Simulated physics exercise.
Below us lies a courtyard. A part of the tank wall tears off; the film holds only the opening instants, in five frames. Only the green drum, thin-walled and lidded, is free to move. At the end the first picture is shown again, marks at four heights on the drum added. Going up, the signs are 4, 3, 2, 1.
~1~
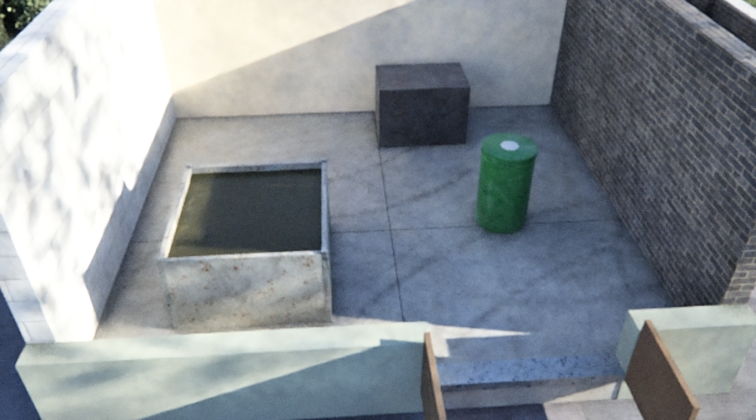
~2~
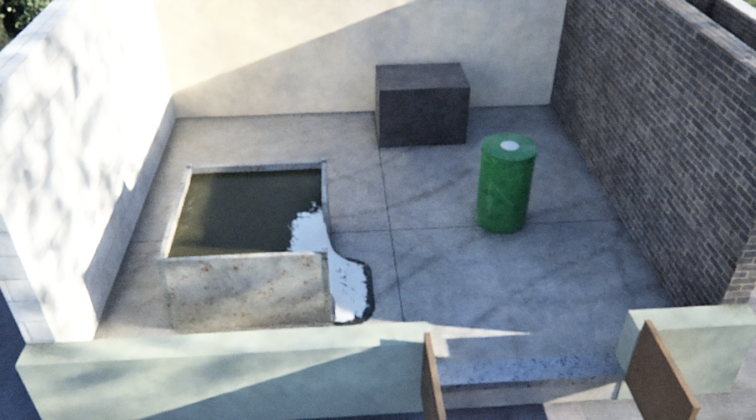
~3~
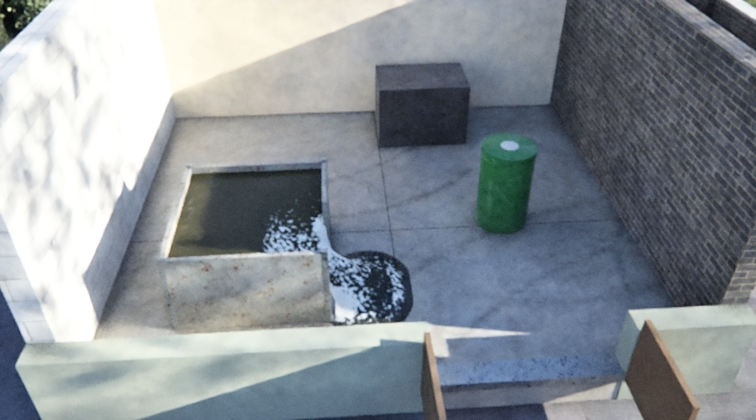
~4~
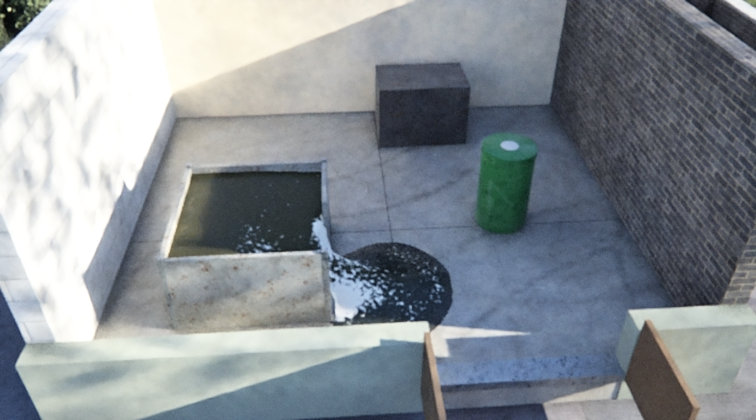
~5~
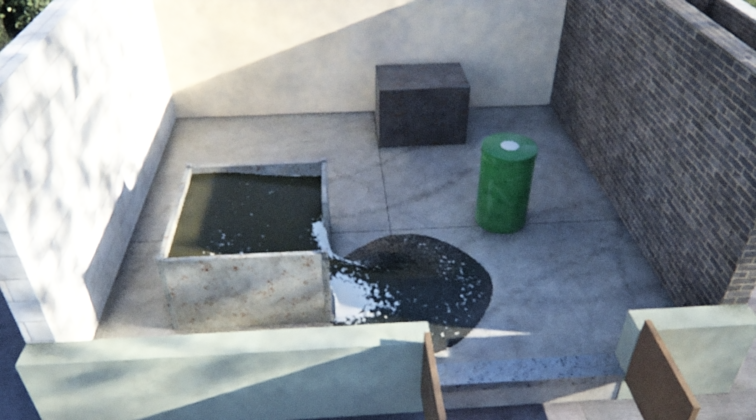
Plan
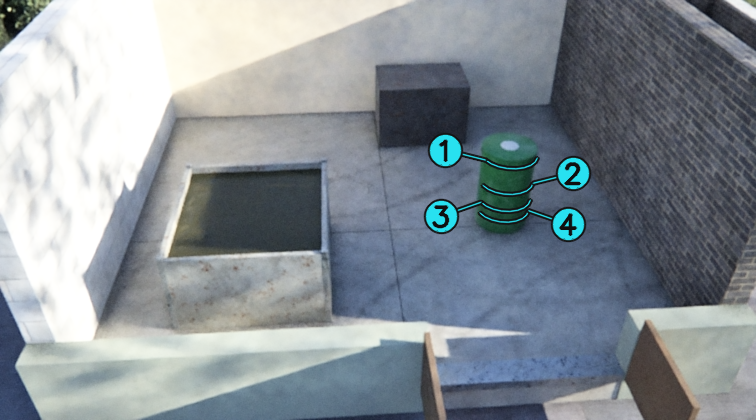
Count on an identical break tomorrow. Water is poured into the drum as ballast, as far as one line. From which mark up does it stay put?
Use mark 4.
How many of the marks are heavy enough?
All of the four.
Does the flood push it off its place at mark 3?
No.
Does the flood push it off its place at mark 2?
No, that is safe.
On the marked copy, 1 at (515, 168); 2 at (512, 194); 3 at (509, 211); 4 at (508, 222); from the bottom up 4, 3, 2, 1.
Choosing 1, it does not move.
Choosing 2, it does not move.
Choosing 3, it does not move.
Choosing 4, it does not move.
